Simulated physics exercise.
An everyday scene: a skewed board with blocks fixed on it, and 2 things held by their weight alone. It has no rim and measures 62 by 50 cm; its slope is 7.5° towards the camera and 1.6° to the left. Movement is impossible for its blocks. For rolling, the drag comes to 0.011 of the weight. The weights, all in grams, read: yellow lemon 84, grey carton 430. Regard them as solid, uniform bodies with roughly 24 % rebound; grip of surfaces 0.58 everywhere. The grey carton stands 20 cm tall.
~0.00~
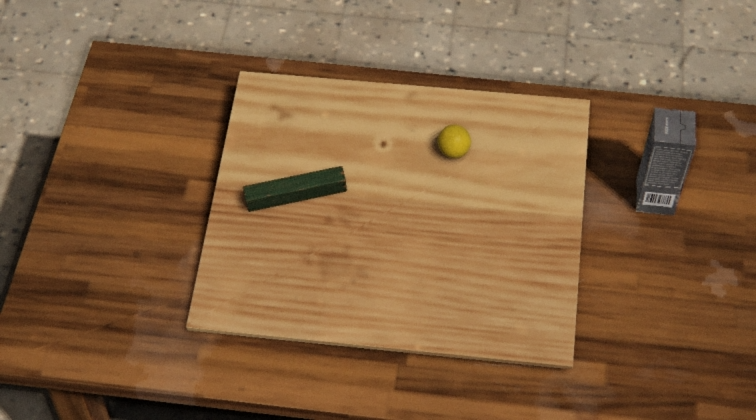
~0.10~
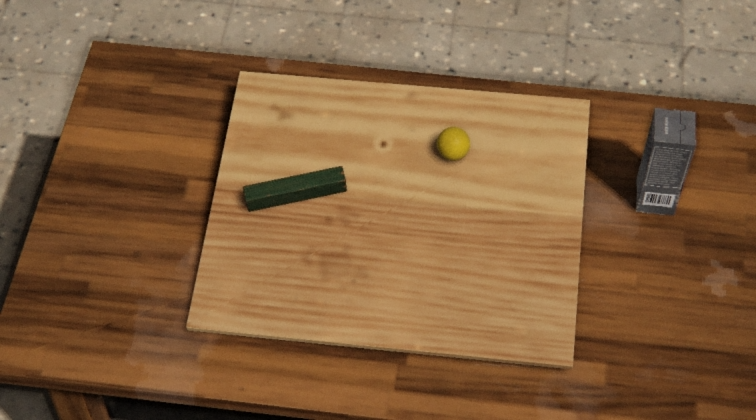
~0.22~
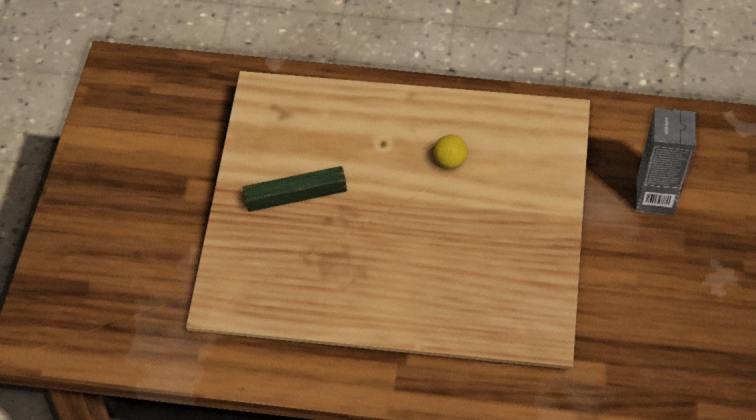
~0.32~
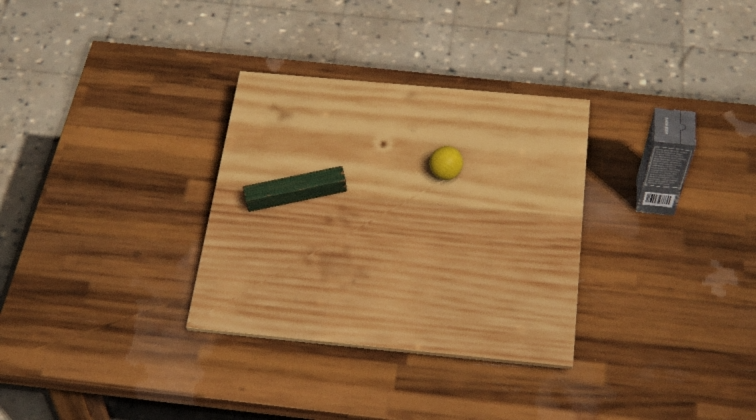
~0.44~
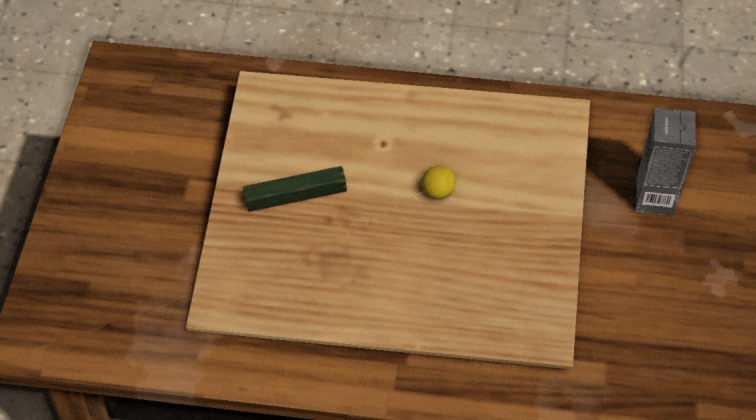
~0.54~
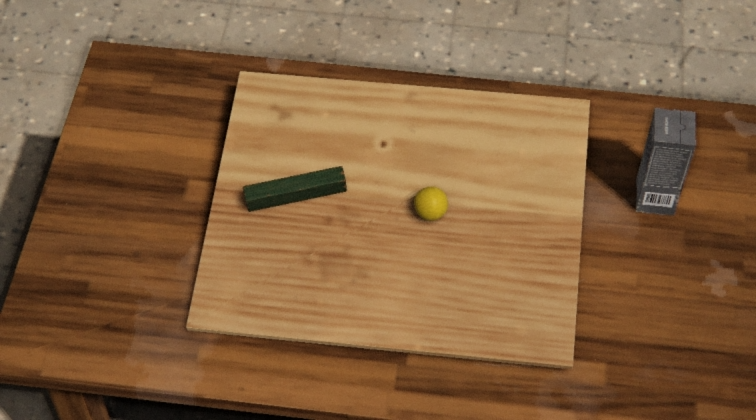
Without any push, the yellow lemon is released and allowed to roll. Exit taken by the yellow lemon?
Near.
Around 0.74 s, 14 cm of board to the near edge; yellow lemon near (410, 260).
Around 0.94 s, 0 cm of board to the near edge; yellow lemon near (380, 339).
Around 1.14 s, it has gone over the near edge.
Around 1.24 s, as before.
Finally (1.3 s), it has gone over the near edge; grey carton still in place (within 8 cm).
